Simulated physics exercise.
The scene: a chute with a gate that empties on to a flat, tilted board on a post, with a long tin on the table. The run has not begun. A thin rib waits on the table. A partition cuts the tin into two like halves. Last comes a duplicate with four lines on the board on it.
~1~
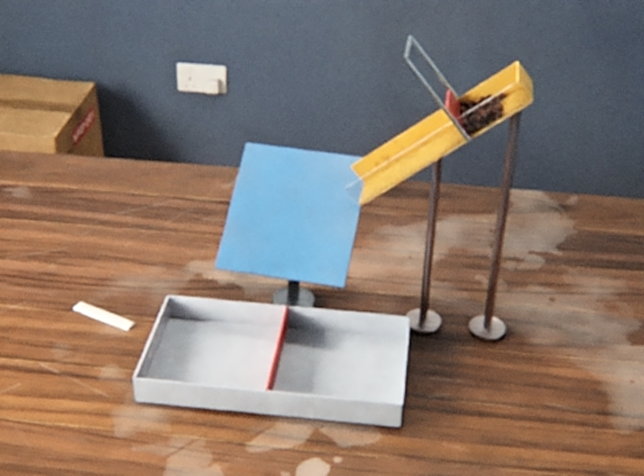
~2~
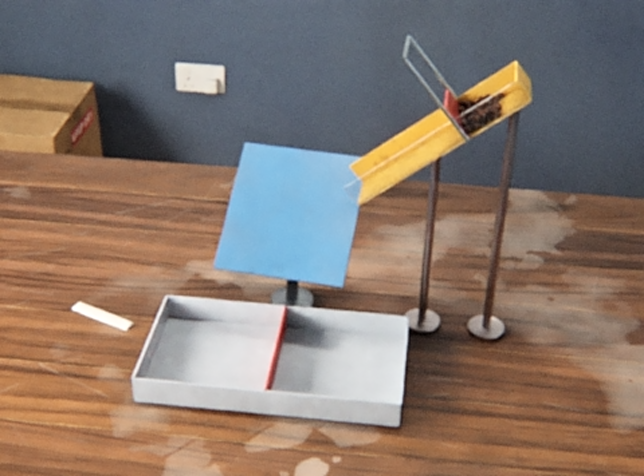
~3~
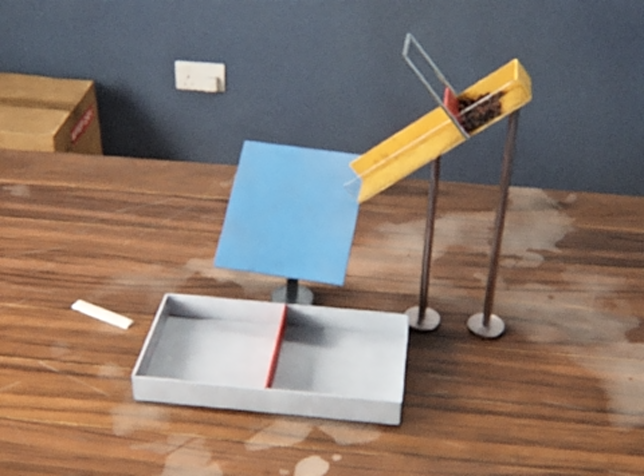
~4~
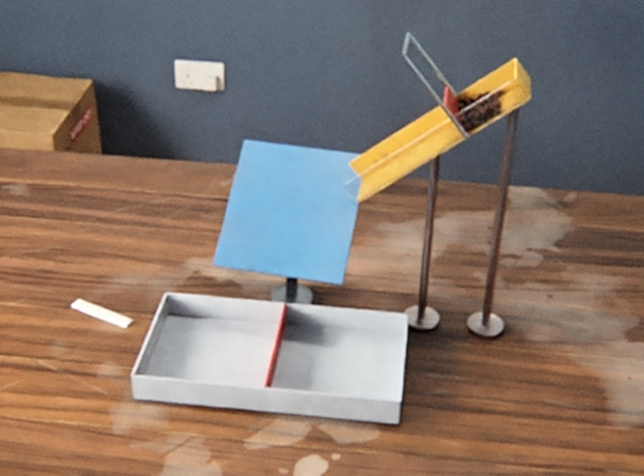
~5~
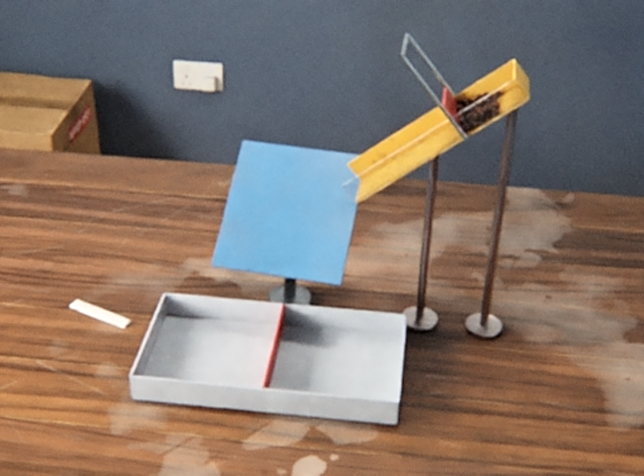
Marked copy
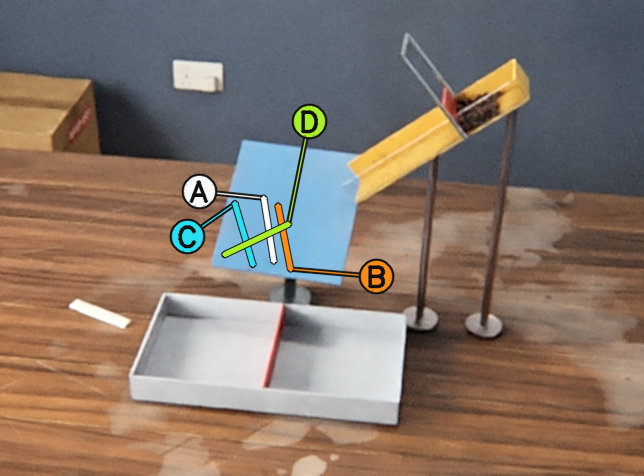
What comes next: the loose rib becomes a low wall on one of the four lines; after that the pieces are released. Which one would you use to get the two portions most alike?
A beats the others.
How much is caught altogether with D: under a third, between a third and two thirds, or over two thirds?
It is over two thirds.
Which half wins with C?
More lands on the left.
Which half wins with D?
The left half.
On the marked copy, line A from (263, 198) to (273, 260); line B from (278, 206) to (290, 269); line C from (234, 203) to (252, 264); line D from (288, 224) to (224, 254).
If A is chosen, of what is caught, about half in the left half, about half in the right.
If B is chosen, of what is caught, about a quarter in the left half, most in the right.
If C is chosen, of what is caught, nearly all in the left half, a small part in the right.
If D is chosen, of what is caught, nearly all in the left half, a small part in the right.
